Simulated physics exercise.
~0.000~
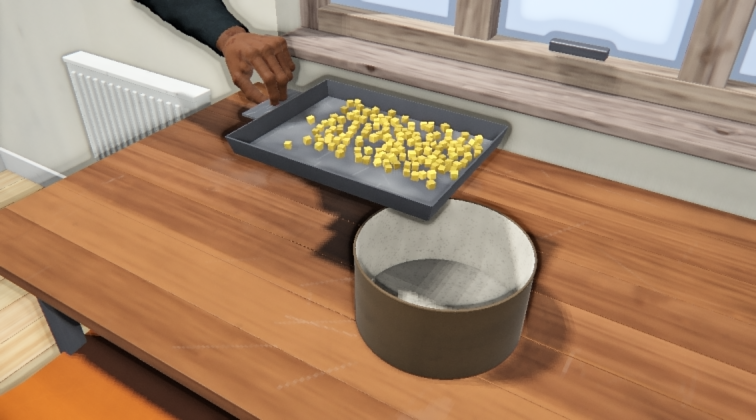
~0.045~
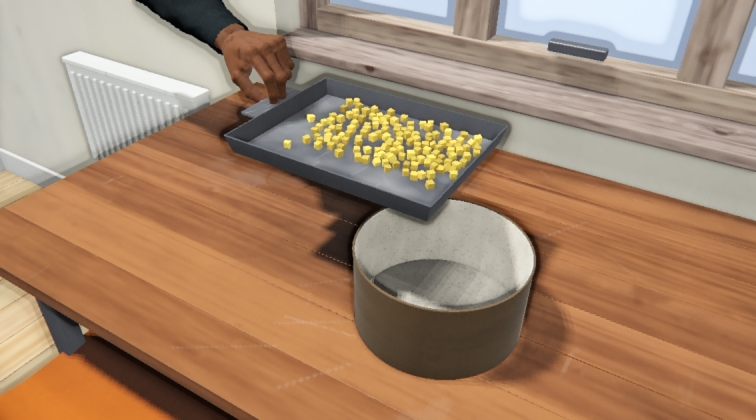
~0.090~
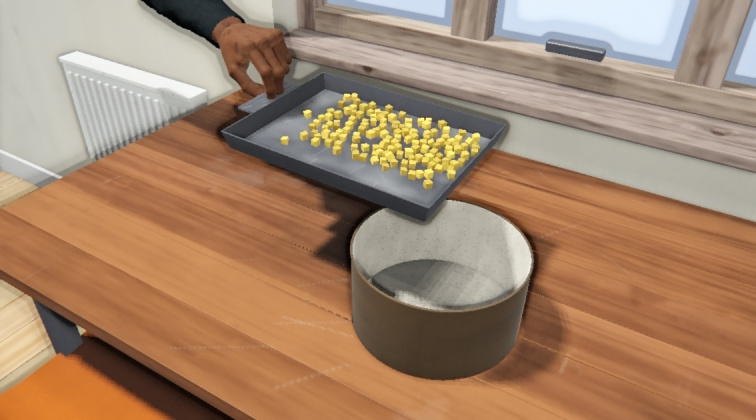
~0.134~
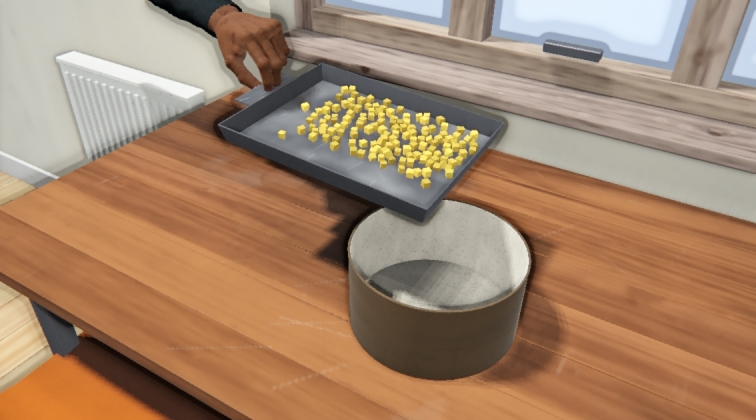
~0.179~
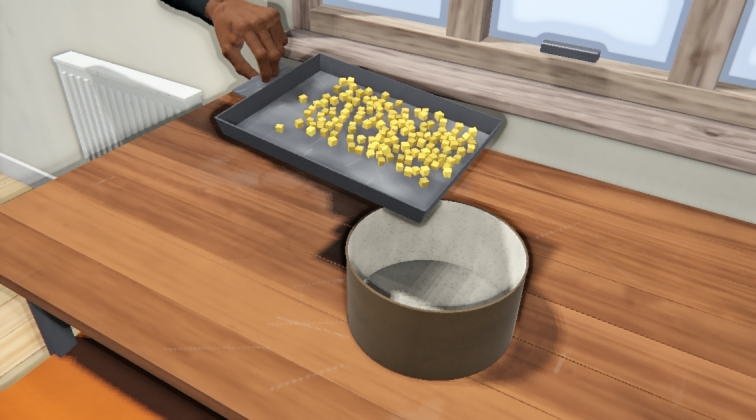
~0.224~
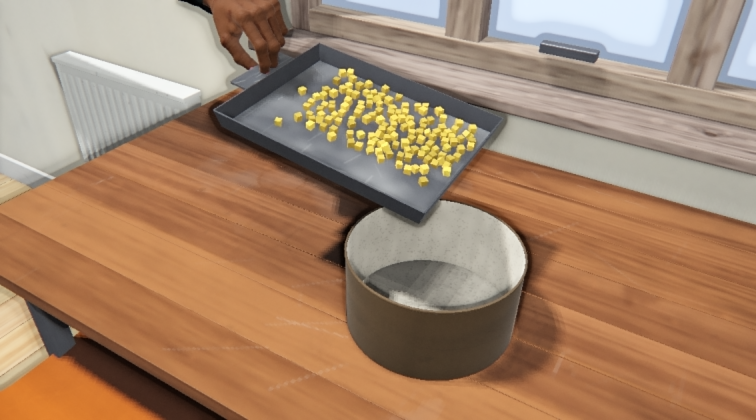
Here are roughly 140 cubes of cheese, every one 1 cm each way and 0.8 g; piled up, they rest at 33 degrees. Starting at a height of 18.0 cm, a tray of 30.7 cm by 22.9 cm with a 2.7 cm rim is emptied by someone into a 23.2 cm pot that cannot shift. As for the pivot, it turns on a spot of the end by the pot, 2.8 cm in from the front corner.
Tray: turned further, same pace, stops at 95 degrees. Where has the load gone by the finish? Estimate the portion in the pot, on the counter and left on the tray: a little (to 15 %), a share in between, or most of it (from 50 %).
Pot: Most of it; counter: A little; tray: A little.
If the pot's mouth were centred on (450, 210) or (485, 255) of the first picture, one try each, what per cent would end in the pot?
First try about 0 per cent, second try about 95 per cent.
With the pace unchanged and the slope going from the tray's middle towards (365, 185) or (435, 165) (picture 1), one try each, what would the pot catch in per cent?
Estimate: Some 90 % and some 40 % respectively.
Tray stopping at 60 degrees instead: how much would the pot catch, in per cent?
Around 30 in a hundred.
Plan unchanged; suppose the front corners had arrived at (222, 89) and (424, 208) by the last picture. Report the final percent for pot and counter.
Pot 85 % / counter 15 %.
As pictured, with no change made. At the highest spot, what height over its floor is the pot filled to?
It gets to about 3.0 cm.
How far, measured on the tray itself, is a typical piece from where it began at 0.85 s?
I'd say close to 9 centimetres.
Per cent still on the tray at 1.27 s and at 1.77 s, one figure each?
Roughly 70 then 30.
Then, at 0.85 s, tilt 50 degrees; the tray holds 100 %, the pot 0 %.
Then, at 1.27 s, tilt 77 degrees; the tray holds 70 %, the pot 25 %.
Then, at 1.77 s, tilt 95 degrees; the tray holds 30 %, the pot 45 %.
In the end, at 3.0 s, pot 95 %, counter 5 %, tray 0 %.
